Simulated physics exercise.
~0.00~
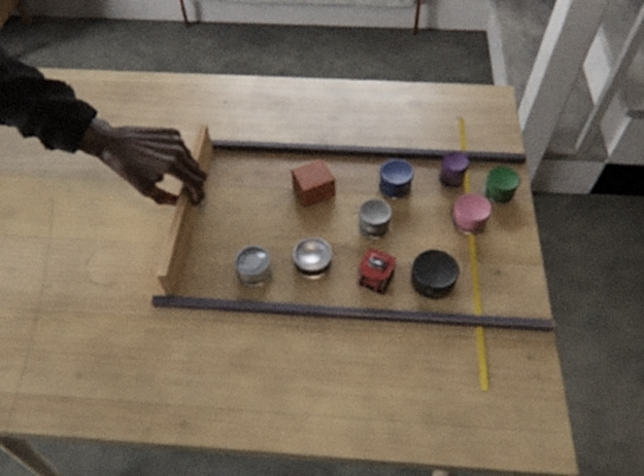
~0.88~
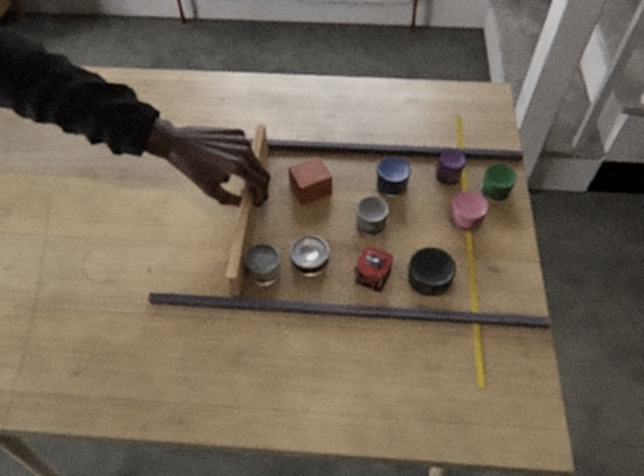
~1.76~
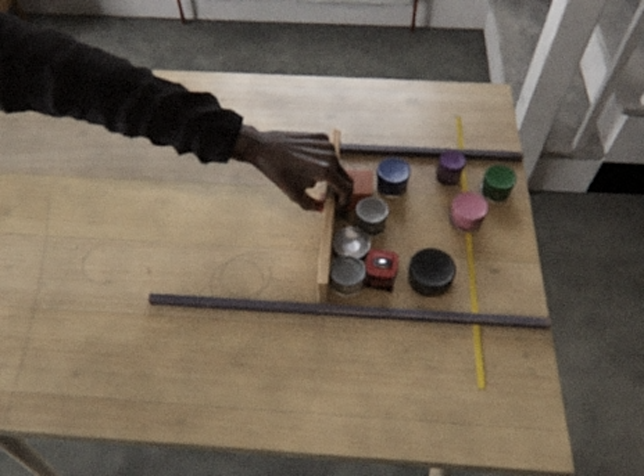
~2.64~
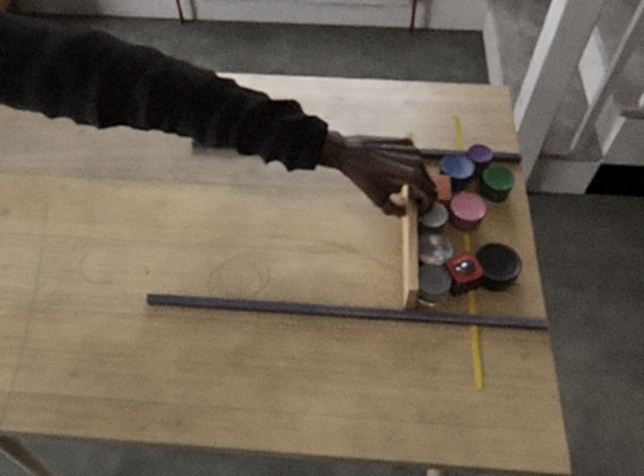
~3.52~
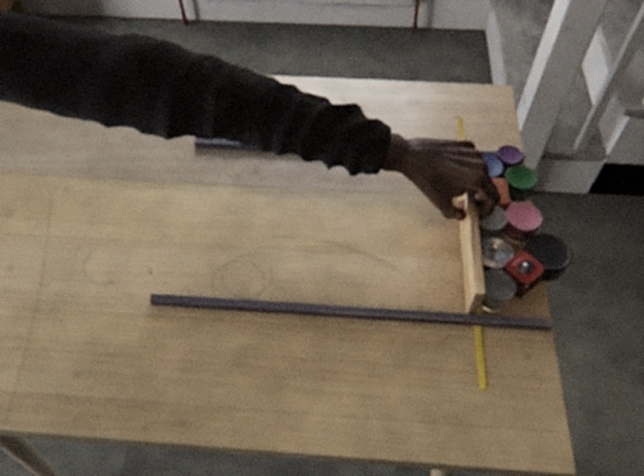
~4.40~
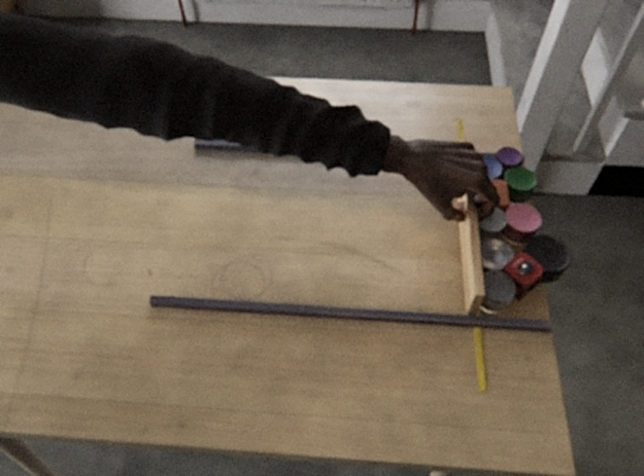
On a pale wooden table seen from above at a slight tilt, two dark strips form a wide channel running to the right end, with carpet beyond. A hand in a black sleeve holds an upright wooden board at the left, facing an orange-brown block, small blue, purple, green, pink and grey pots, silvery tins, a red case and a round black one, near a yellow tape line. The hand slides the board right, gathering the nearest tins, then the block and the rest. The crowded cluster moves past the tape to the table's edge. The board stops around the tape, and everything stays bunched there, with nothing fallen.
